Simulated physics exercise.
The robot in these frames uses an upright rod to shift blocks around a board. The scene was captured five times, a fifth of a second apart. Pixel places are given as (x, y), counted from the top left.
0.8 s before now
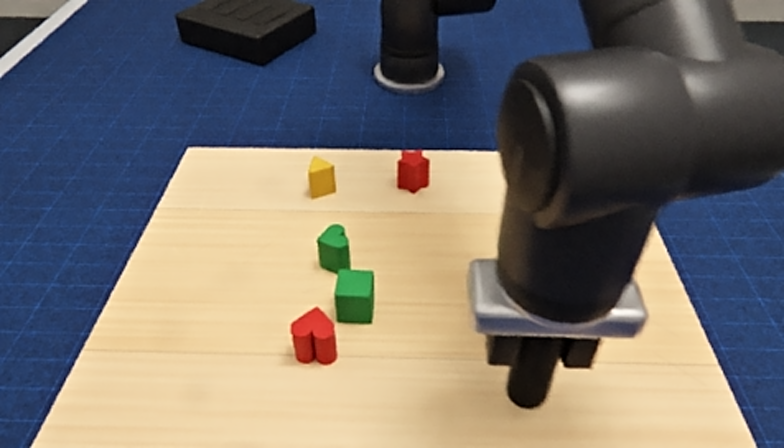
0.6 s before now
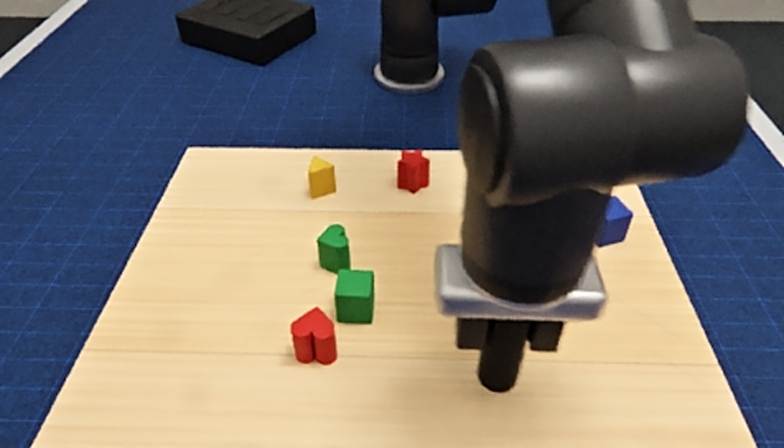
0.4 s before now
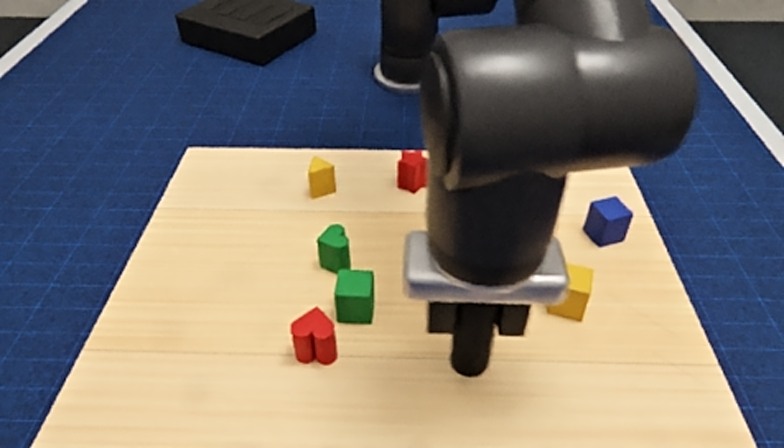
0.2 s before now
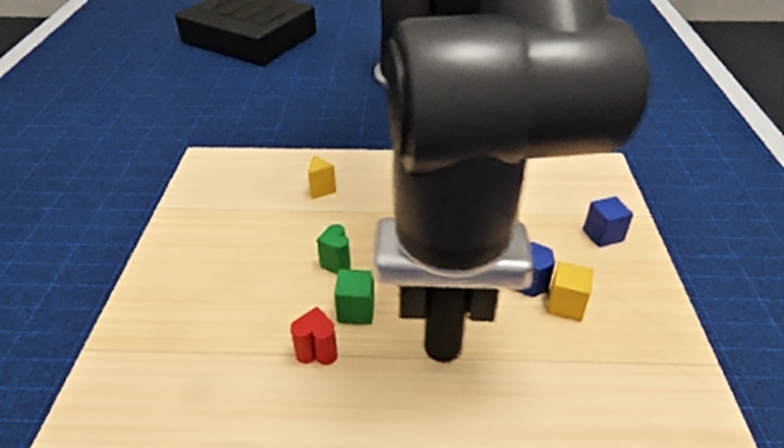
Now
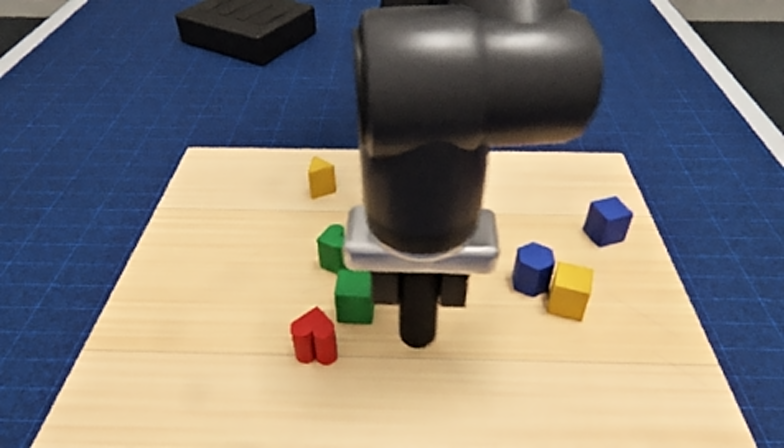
Black robot arm moving its upright rod left and slightly away over a wooden board, the scattered coloured blocks staying still.
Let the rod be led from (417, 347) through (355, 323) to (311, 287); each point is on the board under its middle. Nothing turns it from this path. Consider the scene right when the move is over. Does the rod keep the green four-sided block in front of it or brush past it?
Still being pushed.
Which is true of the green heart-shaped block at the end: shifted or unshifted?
It gets displaced.
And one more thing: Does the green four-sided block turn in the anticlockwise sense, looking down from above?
No - that is not the case.
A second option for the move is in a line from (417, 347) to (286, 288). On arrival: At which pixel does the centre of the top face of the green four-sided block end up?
I think it will end close to (307, 241).
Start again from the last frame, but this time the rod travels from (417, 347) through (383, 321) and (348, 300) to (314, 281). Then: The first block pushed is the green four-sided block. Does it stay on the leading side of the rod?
It will keep going ahead of the rod.
On the path given first. One third of the way, rod at (372, 319); green four-sided block at (347, 277).
Two thirds of the way, rod at (337, 299); green heart-shaped block at (335, 233); green four-sided block at (324, 256), turned 35° clockwise.
At the end, rod at (309, 274); red heart-shaped block in place; green heart-shaped block at (337, 226), turned 35° clockwise; green four-sided block at (305, 235), turned 75° clockwise.
